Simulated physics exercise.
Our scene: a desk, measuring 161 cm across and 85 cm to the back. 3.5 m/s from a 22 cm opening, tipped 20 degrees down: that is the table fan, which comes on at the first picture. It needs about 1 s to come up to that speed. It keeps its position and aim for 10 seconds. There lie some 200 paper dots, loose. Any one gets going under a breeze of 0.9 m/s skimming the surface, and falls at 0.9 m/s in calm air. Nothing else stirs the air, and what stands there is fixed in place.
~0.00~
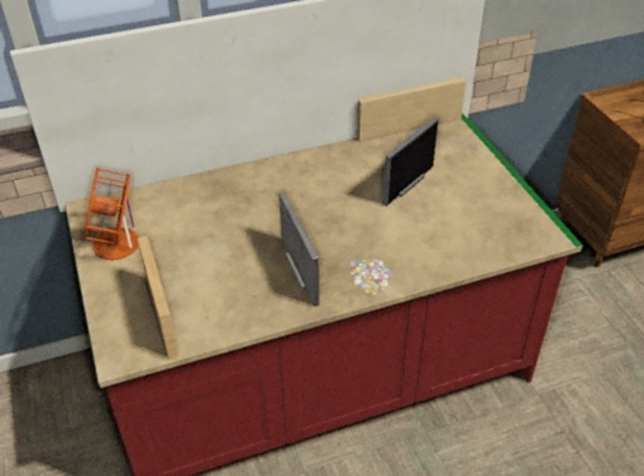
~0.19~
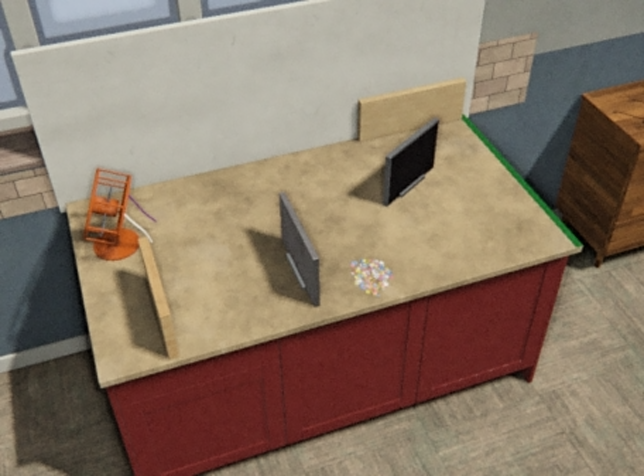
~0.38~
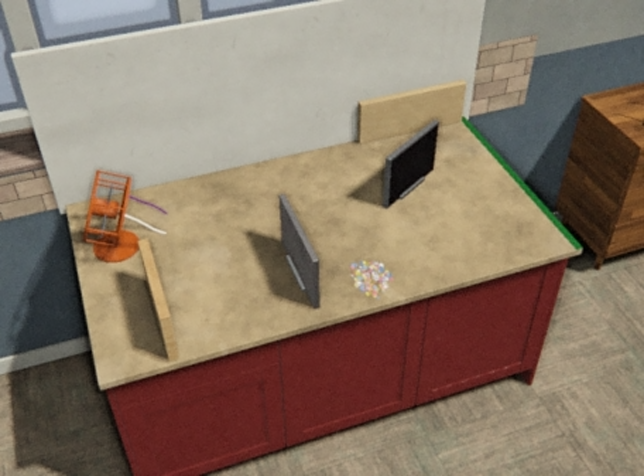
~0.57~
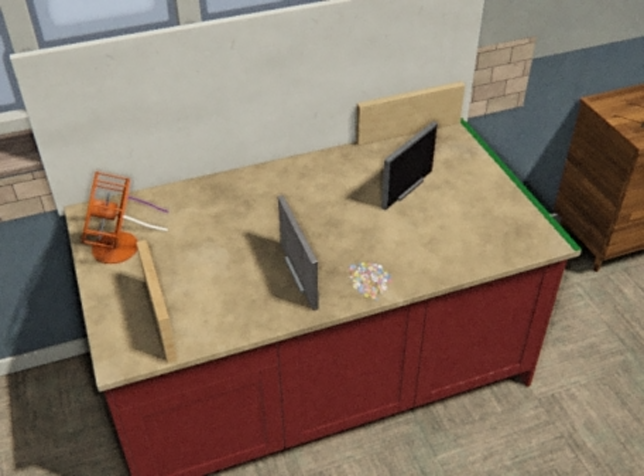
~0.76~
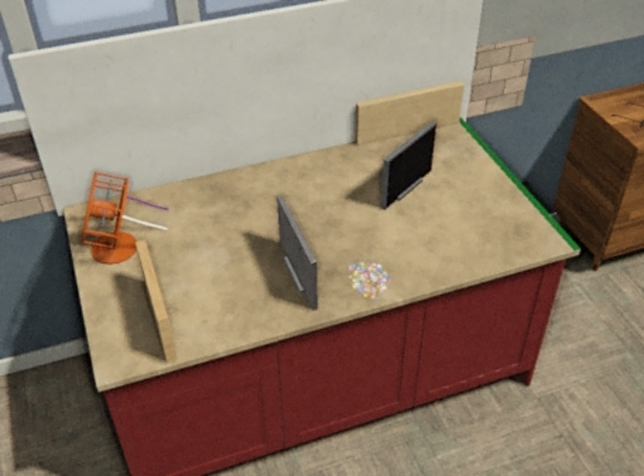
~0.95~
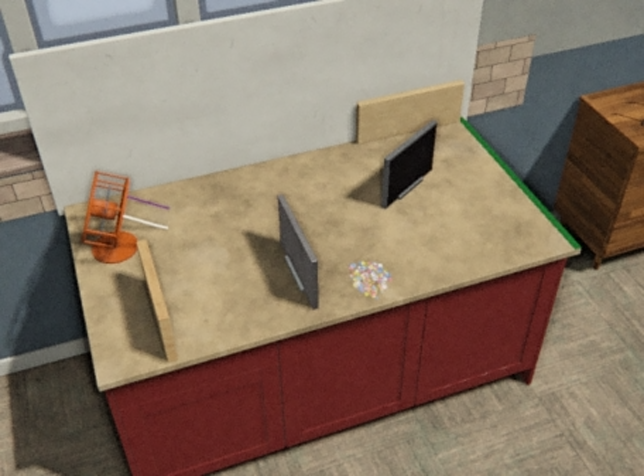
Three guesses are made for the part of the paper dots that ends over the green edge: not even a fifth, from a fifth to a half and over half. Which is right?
I'm guessing the proportion over that edge is smaller than one fifth.
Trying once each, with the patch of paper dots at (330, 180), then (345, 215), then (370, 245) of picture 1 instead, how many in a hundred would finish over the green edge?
First try 100 %, second 25 %, third 1 %.
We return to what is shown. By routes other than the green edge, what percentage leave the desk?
Around 0 % of them.
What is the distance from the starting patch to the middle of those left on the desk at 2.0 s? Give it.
Measured offset: Approx. 0 cm.
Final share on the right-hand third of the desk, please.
About 0 percent.
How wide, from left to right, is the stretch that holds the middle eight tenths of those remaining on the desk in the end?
I'd say close to 10 cm.
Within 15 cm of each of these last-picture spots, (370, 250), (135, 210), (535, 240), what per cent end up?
Taking the spots one by one, around 50 %, 0 % and 0 %.
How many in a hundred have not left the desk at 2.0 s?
Roughly 100 per cent.
After 2.0 s, 0 % are over the green edge; the middle of those still in play is near (372, 277); 100 % have settled or left.
After 3.2 s, 0 % are over the green edge; the middle of those still in play is near (372, 277); 100 % have settled or left.
After 5.5 s, 0 % are over the green edge; the middle of those still in play is near (372, 277); 100 % have settled or left.
After 10.0 s, at the end, 0 % are over the green edge; the middle of those still in play is near (372, 277).
